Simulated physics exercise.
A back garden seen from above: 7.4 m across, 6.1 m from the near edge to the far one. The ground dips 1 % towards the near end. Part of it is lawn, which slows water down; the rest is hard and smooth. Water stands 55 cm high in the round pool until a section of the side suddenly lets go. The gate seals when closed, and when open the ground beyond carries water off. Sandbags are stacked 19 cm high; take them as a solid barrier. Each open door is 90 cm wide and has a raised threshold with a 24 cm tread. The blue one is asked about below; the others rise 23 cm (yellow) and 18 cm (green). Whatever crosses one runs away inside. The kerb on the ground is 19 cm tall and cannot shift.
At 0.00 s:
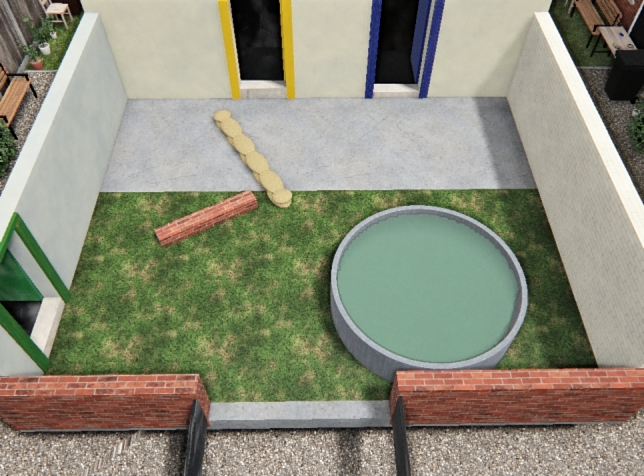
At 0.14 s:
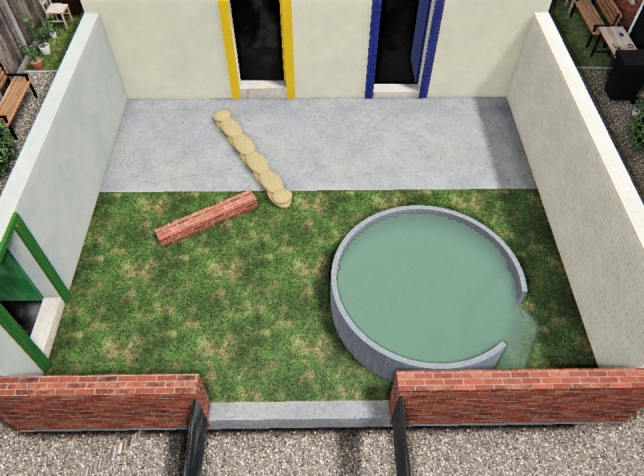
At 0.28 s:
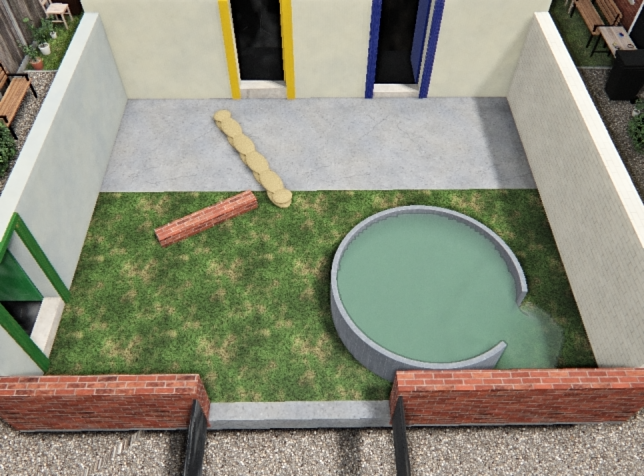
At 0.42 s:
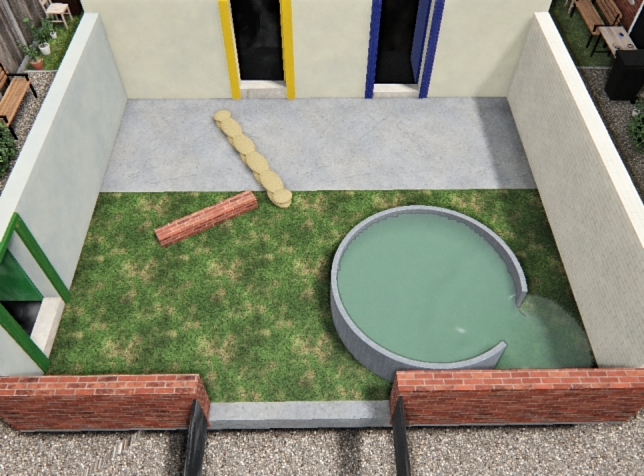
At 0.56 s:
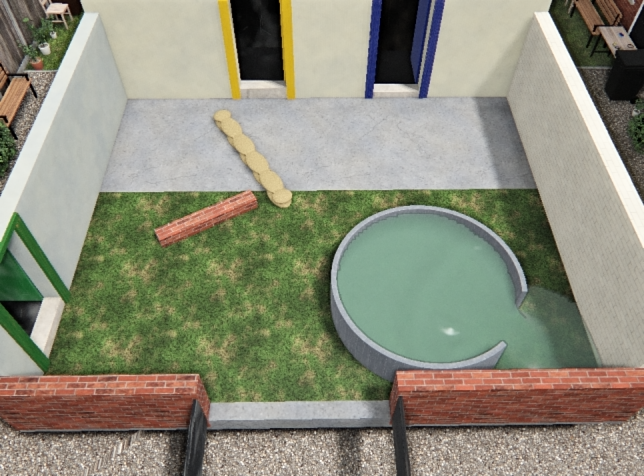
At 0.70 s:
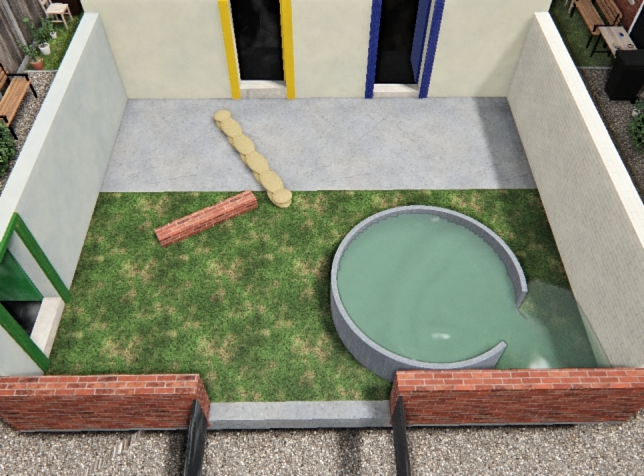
Greenish water sits still in a round grey pool on a walled garden's lawn, until a gap appears in the pool's lower right side. It pours out through the opening and spreads across the grass to the near right corner, between the pale wall and the brick one, as small glints show on the pool's surface.
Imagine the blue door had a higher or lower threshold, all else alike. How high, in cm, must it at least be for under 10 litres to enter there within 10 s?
Some 7 cm above the ground.
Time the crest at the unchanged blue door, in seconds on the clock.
At about 5.0 s.
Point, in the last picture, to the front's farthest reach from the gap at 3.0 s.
At about (521, 139).
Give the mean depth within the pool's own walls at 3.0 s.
About 32 cm.
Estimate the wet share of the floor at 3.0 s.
Near 20 per cent is wet.
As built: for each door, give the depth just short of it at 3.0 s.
Depths in cm: Yellow 0, green 0, blue 0.
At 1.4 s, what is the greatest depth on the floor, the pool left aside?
About 48 cm.
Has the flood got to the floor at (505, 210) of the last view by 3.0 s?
It is flooded.
After 1.4 s water covers 5 % of the floor, deepest (48 cm) near (555, 358); it has not reached the blue door.
After 3.0 s water covers 20 % of the floor, deepest (40 cm) near (481, 384); it has not reached the blue door.
After 10.0 s water covers 65 % of the floor, deepest (18 cm) near (580, 396); 5 cm at the blue door, 0 litres in over its 13 cm threshold.
At the blue door as built, the water arrived by 4.3 s and peaked near 10 cm at 5.0 s.
Run again over the same 10 s with other heights there, 18 litres in over 6 cm, 4 litres over 8 cm. The limit of 10 litres is kept from about 7 cm up.
